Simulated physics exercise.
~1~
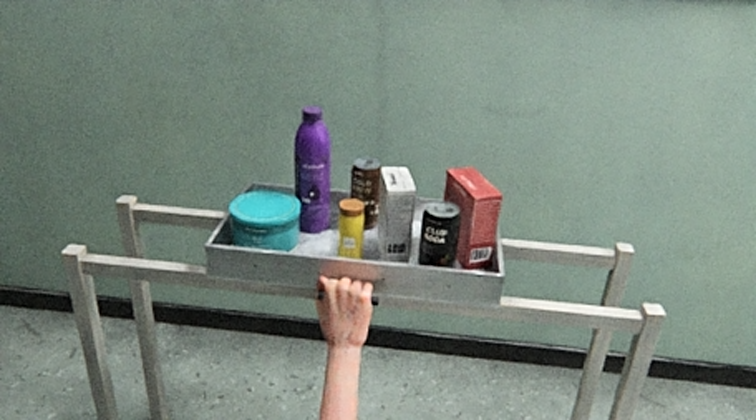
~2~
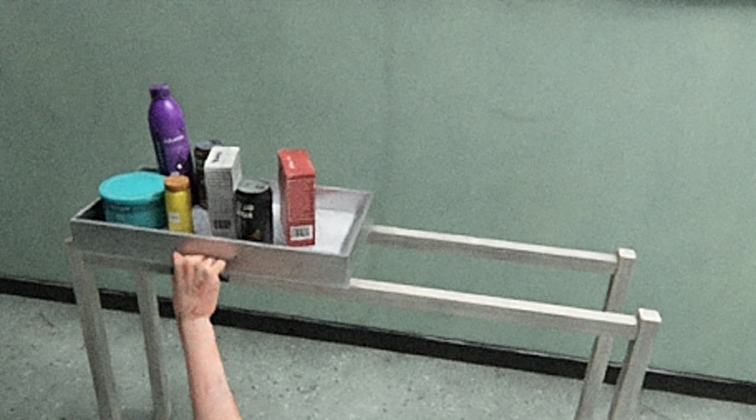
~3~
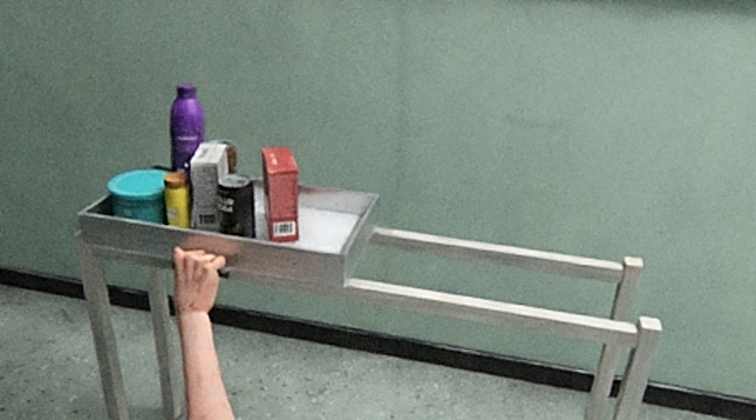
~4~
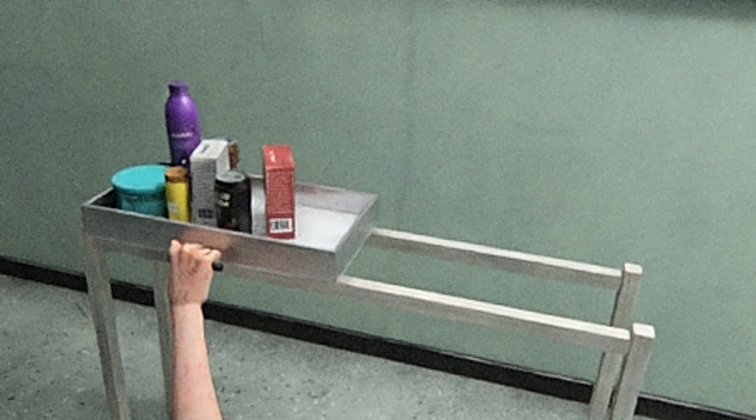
A hand slides the metal tray left along its rails, and the upright items shift leftward.
